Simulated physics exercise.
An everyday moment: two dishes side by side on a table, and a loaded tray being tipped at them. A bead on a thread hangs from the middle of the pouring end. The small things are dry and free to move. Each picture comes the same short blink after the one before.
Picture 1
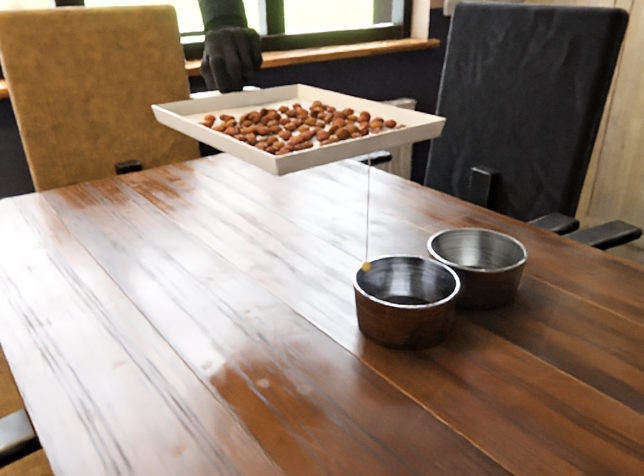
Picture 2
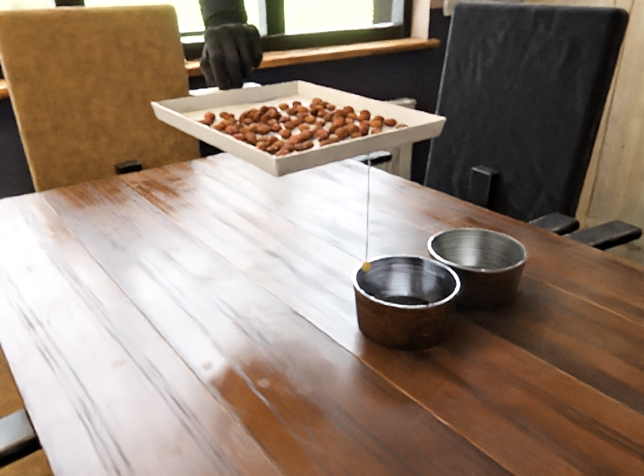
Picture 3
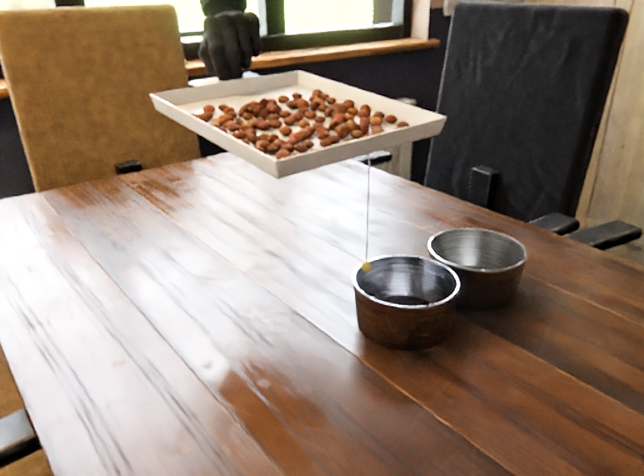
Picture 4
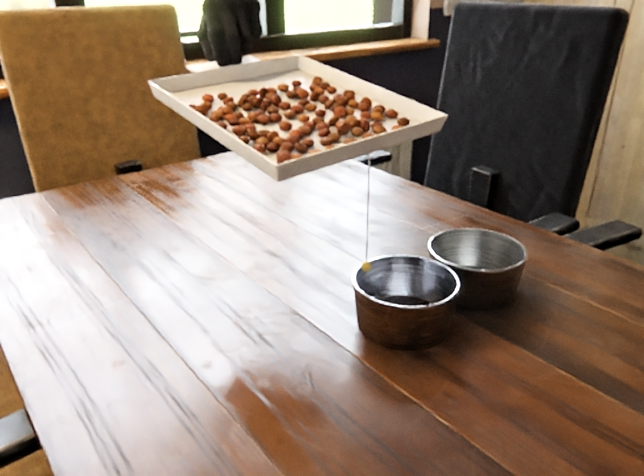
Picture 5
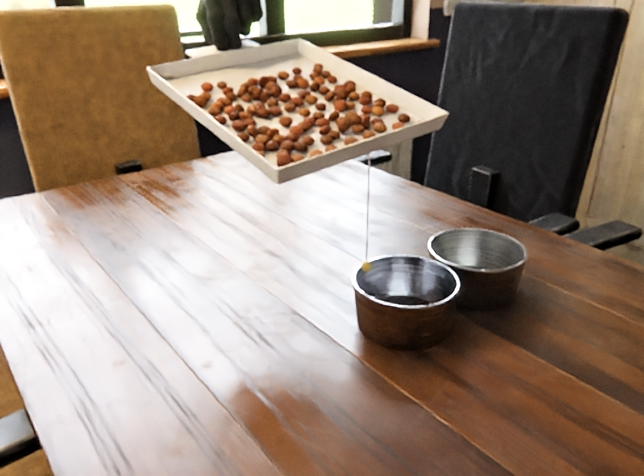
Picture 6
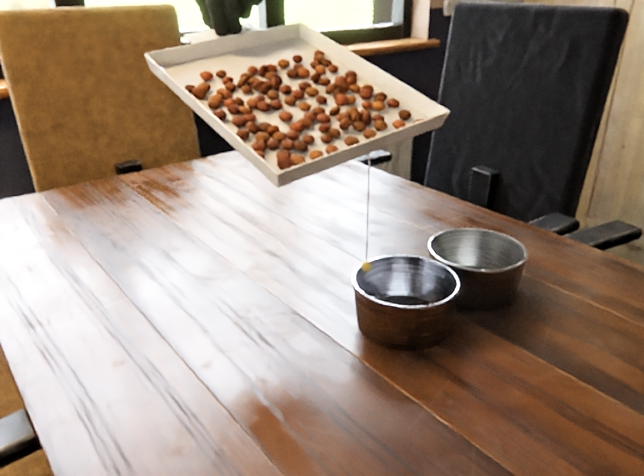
To begin with, a dark-gloved hand holds a pale, shallow tray of small brown pieces nearly level above a wooden table with two metal bowls, a thread and bead hanging from its near edge. Then the hand raises the far side, gradually slanting the tray toward the viewer while the bowls stay still.
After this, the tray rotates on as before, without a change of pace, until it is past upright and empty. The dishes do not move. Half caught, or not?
They take less than half between them.
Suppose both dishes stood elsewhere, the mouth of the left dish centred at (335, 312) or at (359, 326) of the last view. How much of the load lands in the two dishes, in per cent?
Near 70 % and 60 %.
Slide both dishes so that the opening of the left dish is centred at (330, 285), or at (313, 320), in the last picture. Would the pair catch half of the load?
In turn: Under half; more than half.
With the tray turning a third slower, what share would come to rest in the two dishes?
Near 10 %.
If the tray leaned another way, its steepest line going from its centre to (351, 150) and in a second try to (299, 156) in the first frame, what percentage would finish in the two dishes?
In turn 40 and 0 in a hundred.
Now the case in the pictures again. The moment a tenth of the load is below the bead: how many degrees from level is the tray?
Roughly 105°.
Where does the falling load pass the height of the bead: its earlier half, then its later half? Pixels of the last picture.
First near (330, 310), later near (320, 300).
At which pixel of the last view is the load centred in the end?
Around (325, 381).
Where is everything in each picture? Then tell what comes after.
Corners of the pouring end (277, 155) and (440, 119), level; middle of the load (290, 127), bits of dog kibble; left dish (444, 319); right dish (515, 282); bead on its thread (366, 266), in the first picture.
Corners of the pouring end (277, 156) and (441, 118), level; middle of the load (290, 126), in the second picture.
Corners of the pouring end (277, 159) and (441, 117), tipped barely, lowest at the left corner; middle of the load (290, 121), in the third picture.
Corners of the pouring end (278, 162) and (442, 114), tipped a little, lowest at the left corner; middle of the load (290, 114), in the fourth picture.
Corners of the pouring end (278, 166) and (443, 112), tipped a little, lowest at the left corner; middle of the load (290, 107), in the fifth picture.
Corners of the pouring end (278, 170) and (444, 110), tipped clearly, lowest at the left corner; middle of the load (290, 101); left dish (444, 319); right dish (515, 282), in the sixth picture.
Just after the last frame, tray tipped steeply; almost all on the tray; just a few in the air.
A moment on, tray tipped past a quarter turn; roughly two thirds on the tray; about a tenth outside both; roughly a quarter in the air.
Further on, tray tipped past a quarter turn; about a tenth in the left dish; almost all outside both.
When it is over, tray tipped past a quarter turn; about a tenth in the left dish; not one in the right dish; almost all outside both.
